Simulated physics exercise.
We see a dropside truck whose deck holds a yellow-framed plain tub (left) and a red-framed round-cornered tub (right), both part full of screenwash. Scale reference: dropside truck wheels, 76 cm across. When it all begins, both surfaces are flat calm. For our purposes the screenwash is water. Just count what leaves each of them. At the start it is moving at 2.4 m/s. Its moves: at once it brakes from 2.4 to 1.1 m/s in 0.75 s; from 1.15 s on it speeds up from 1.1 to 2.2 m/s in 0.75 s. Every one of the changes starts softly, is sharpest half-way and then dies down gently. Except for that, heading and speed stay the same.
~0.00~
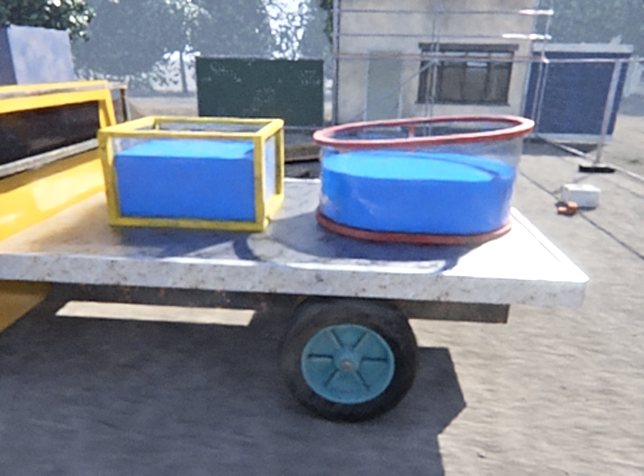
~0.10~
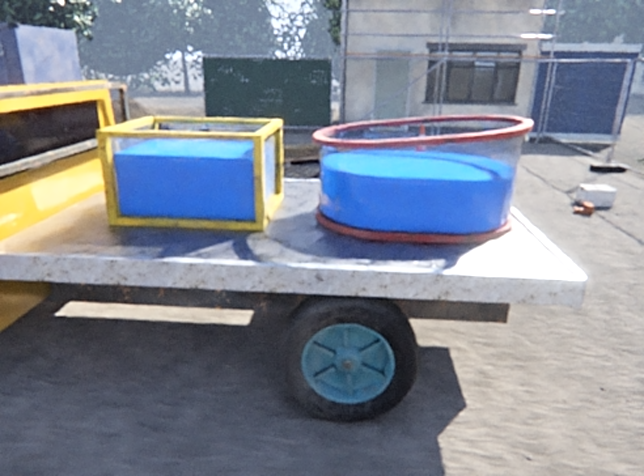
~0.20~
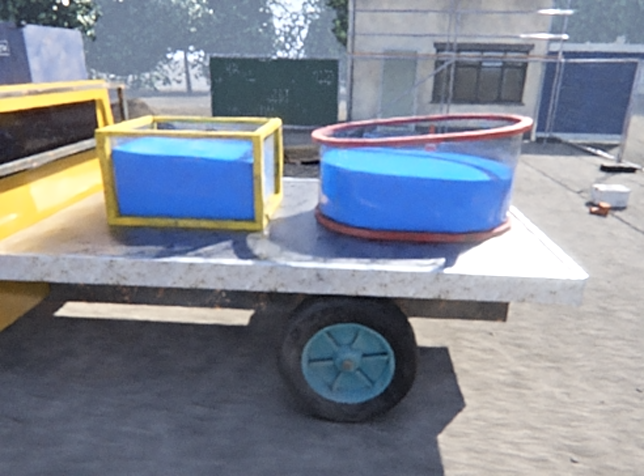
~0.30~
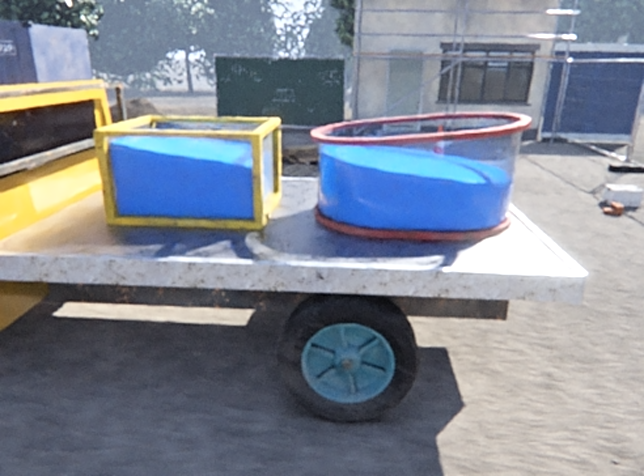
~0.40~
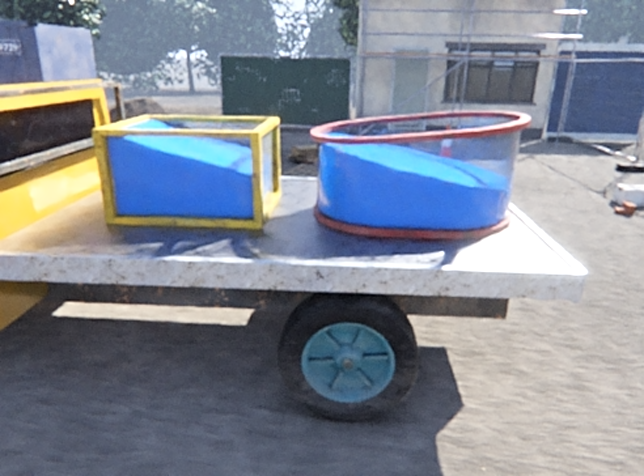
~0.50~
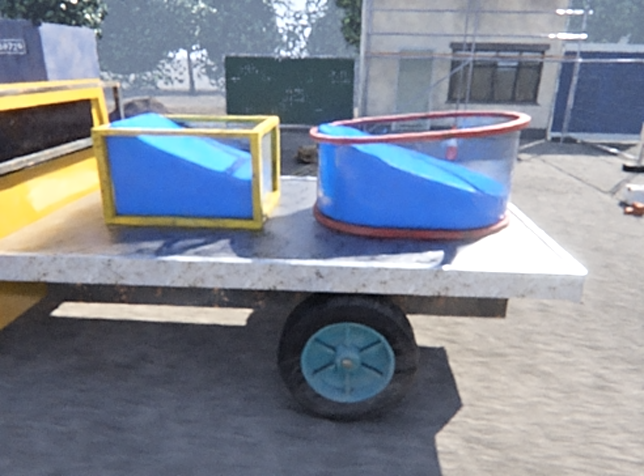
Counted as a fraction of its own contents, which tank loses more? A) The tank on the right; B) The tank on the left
The tank on the right.
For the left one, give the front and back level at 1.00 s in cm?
At the front 32 cm, at the back 48 cm.
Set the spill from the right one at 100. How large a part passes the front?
It comes to about 80 per cent of the spill.
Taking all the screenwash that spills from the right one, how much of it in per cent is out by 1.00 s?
About 30 percent at that moment.
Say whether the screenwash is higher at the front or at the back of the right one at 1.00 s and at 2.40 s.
It sits at the forward end first, and later at the forward end.
By 1.00 s the left one has lost 1 per cent, over the front (front 32 cm, back 48 cm); the right one has lost 1 per cent, over the front (front 36 cm, back 25 cm).
By 1.70 s the left one has lost 2 per cent, over the front and the back (front 34 cm, back 38 cm); the right one has lost 1 per cent, over the front (front 11 cm, back 47 cm).
By 2.40 s the left one has lost 2 per cent, over the front and the back (front 36 cm, back 34 cm); the right one has lost 2 per cent, mostly over the front, some over the back (front 41 cm, back 22 cm).
By 4.89 s the left one has lost 2 per cent, over the front and the back; the right one has lost 4 per cent, over the front, a little elsewhere.
